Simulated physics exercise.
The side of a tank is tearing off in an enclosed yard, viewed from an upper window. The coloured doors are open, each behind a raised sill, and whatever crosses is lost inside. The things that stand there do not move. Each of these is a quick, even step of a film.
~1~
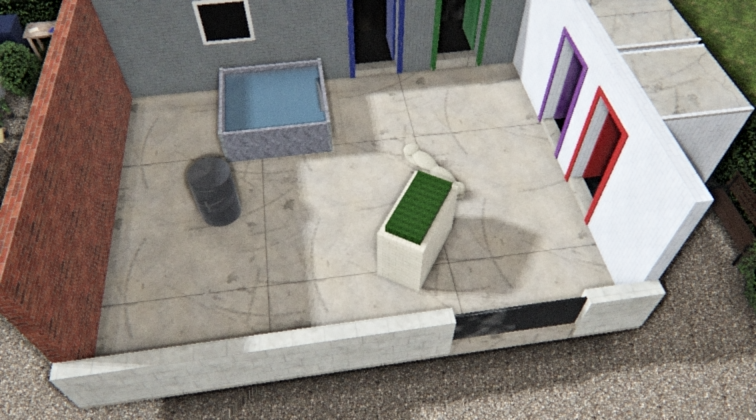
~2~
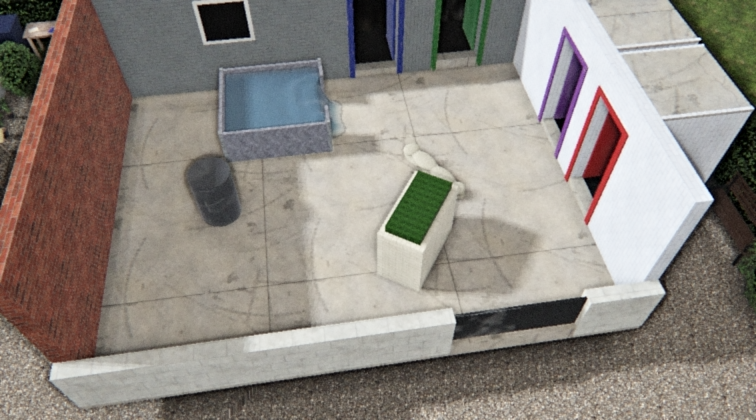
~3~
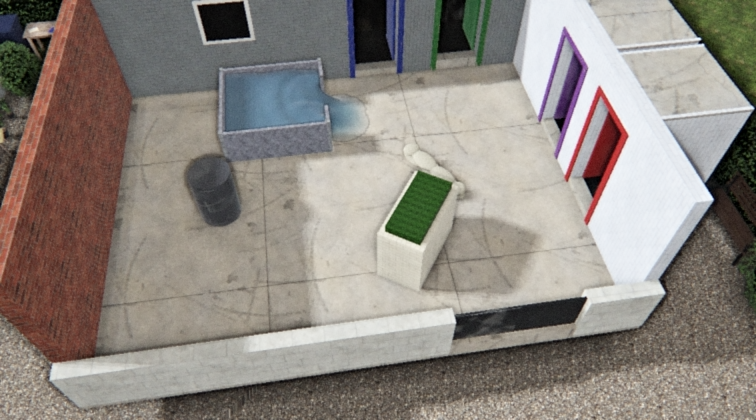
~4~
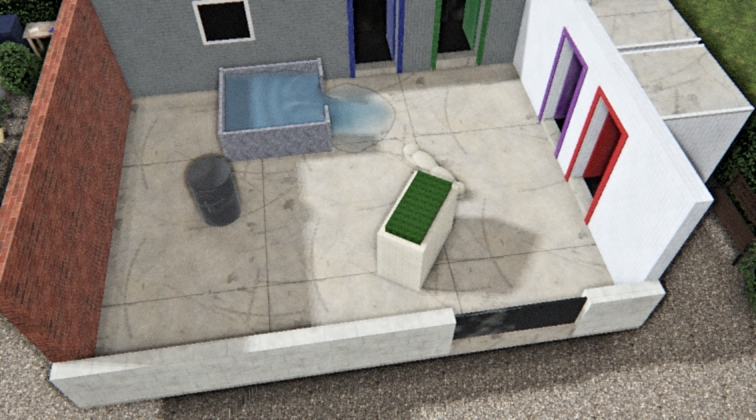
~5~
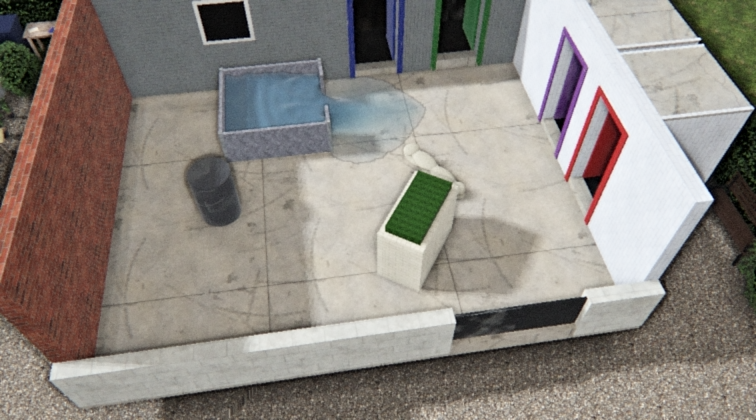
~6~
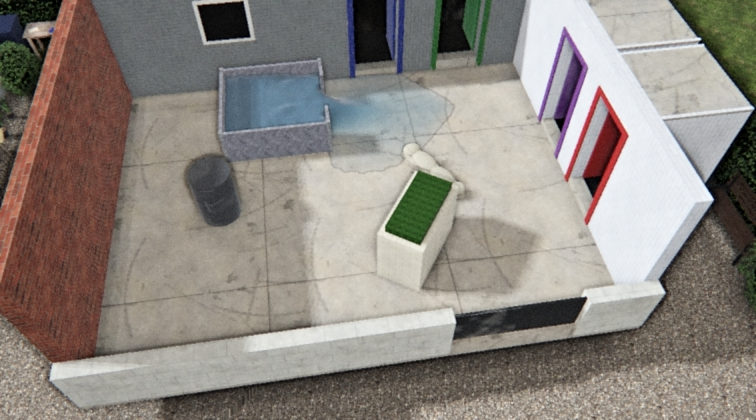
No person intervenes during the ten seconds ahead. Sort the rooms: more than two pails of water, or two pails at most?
Green door - two pails at most; purple door - more than two pails; red door - two pails at most; blue door - two pails at most.
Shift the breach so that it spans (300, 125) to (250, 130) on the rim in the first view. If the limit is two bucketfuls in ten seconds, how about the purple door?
Purple: Below the limit.
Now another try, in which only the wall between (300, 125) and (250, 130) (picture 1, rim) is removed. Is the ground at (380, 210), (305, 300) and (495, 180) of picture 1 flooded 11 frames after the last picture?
Submerged, submerged, unwetted.
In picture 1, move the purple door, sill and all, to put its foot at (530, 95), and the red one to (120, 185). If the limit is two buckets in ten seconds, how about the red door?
The red one falls short.
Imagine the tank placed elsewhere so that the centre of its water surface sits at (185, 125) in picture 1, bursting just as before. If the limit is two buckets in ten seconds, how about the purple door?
Reading for the purple door: It admits less.
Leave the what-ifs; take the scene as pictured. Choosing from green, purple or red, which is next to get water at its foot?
That's the door marked green.
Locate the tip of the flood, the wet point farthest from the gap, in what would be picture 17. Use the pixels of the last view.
The farthest wet spot is near (569, 195).
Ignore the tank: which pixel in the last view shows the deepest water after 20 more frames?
My finger goes to (515, 75).
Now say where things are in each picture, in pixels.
The first frame shows still water in the tank at (273, 98).
In the second frame, the front is at (337, 134), out from the gap at (324, 110).
In the third frame, the front is at (363, 127), out from the gap at (324, 111).
In the fourth frame, the front is at (391, 116), out from the gap at (324, 111).
In the fifth frame, the front is at (420, 113), out from the gap at (324, 110).
In the sixth frame, water pours out at (324, 110) and has run to (449, 110).
A moment on, water covers 25 % of the floor; the green door wet at the sill, nothing in, the purple door not reached, the red door not reached, the blue door wet at the sill, nothing in.
Next, water covers 30 % of the floor; the green door wet at the sill, nothing in, the purple door under two buckets in, the red door wet at the sill, nothing in, the blue door wet at the sill, nothing in.
Then, water covers 35 % of the floor; the green door wet at the sill, nothing in, the purple door over two buckets in, the red door wet at the sill, nothing in, the blue door under two buckets in.
Later, water covers 45 % of the floor; the green door wet at the sill, nothing in, the purple door over two buckets in, the red door wet at the sill, nothing in, the blue door under two buckets in.
In the end, water covers 70 % of the floor; the green door wet at the sill, nothing in, the purple door over two buckets in, the red door wet at the sill, nothing in, the blue door under two buckets in.
